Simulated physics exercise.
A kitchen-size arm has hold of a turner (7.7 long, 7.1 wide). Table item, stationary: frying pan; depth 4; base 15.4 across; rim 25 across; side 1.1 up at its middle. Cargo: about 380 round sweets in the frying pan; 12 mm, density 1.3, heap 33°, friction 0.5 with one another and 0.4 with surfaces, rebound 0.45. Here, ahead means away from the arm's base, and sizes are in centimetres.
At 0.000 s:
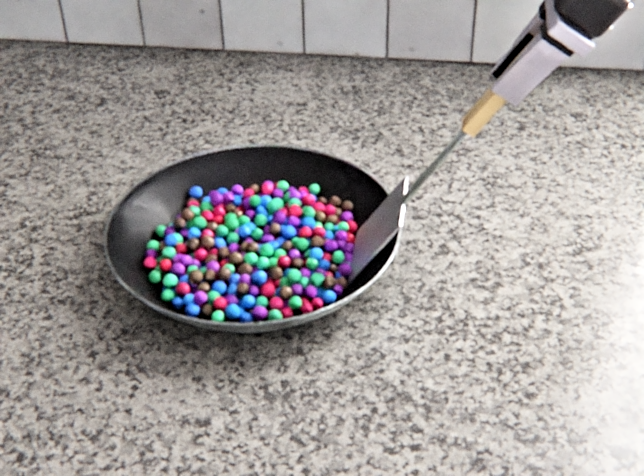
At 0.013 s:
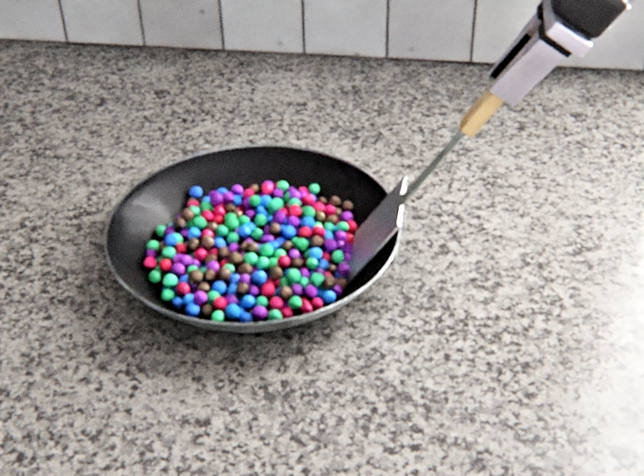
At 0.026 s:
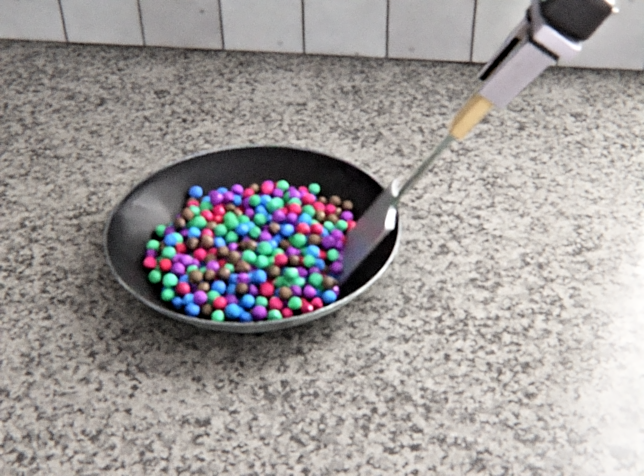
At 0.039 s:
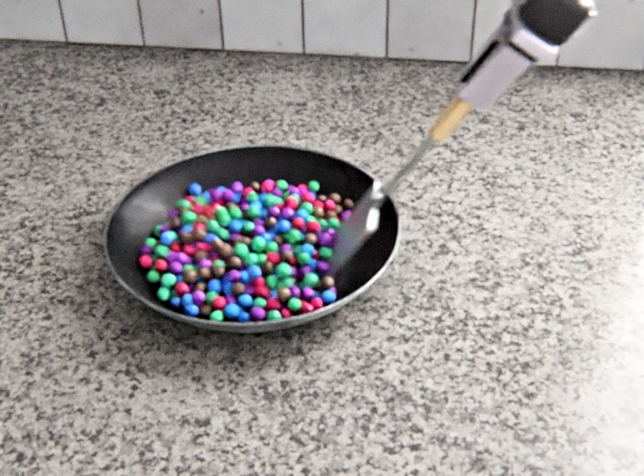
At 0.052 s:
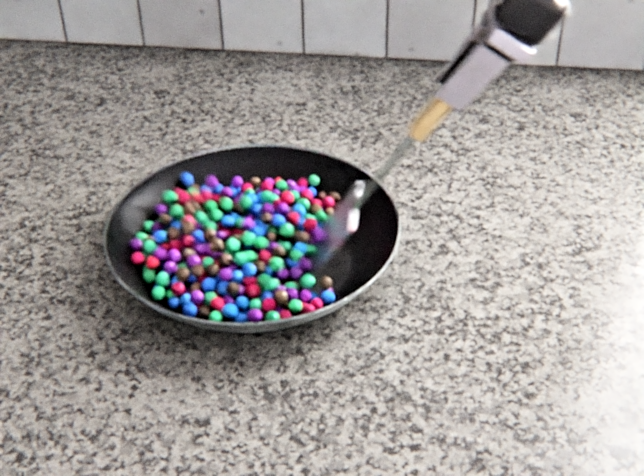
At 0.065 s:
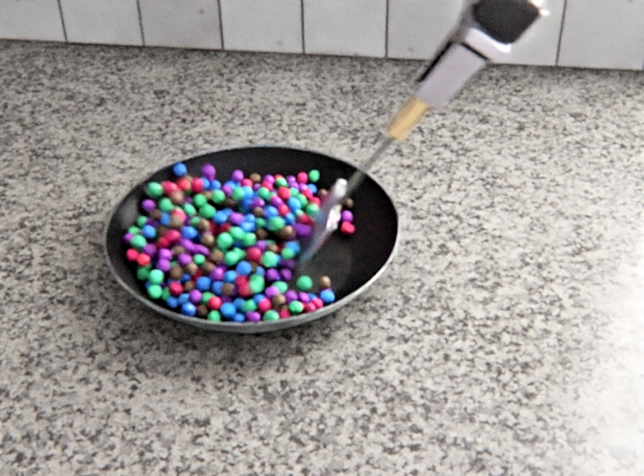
A robotic arm holding a turner pushes colourful round sweets leftward across a dark frying pan.
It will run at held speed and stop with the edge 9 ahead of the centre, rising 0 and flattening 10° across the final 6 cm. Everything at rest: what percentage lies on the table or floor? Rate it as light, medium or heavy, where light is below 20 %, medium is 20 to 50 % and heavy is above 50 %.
Rating: Medium.
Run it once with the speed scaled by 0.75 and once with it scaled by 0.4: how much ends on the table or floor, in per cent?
Around 30 per cent and around 10 per cent.
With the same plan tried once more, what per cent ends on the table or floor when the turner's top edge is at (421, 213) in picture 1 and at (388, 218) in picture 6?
Close to 10 in a hundred.
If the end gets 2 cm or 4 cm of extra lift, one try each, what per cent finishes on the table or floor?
35 and 25 per cent.
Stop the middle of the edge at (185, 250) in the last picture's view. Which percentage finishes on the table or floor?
I'd estimate about 15 per cent.
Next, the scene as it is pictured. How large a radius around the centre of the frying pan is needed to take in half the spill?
Roughly 22 centimetres.
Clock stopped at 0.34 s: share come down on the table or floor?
Fraction noted: Close to 30 per cent.
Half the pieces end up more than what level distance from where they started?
Roughly 7 cm.
After 0.10 s, sloping 57°, highest piece 8 above the table; 383 in the frying pan.
After 0.13 s, sloping 54°, highest piece 9 above the table; 376 in the frying pan, 7 on the blade or in flight.
After 0.34 s, sloping 47°, highest piece 8 above the table; 258 in the frying pan, 108 on the table or floor, 17 on the blade or in flight.
After 1.39 s, sloping 47°, highest piece 4 above the table; 256 in the frying pan, 127 on the table or floor.
At rest, 256 in the frying pan, 127 on the table or floor. That is 33 % on the table or floor.
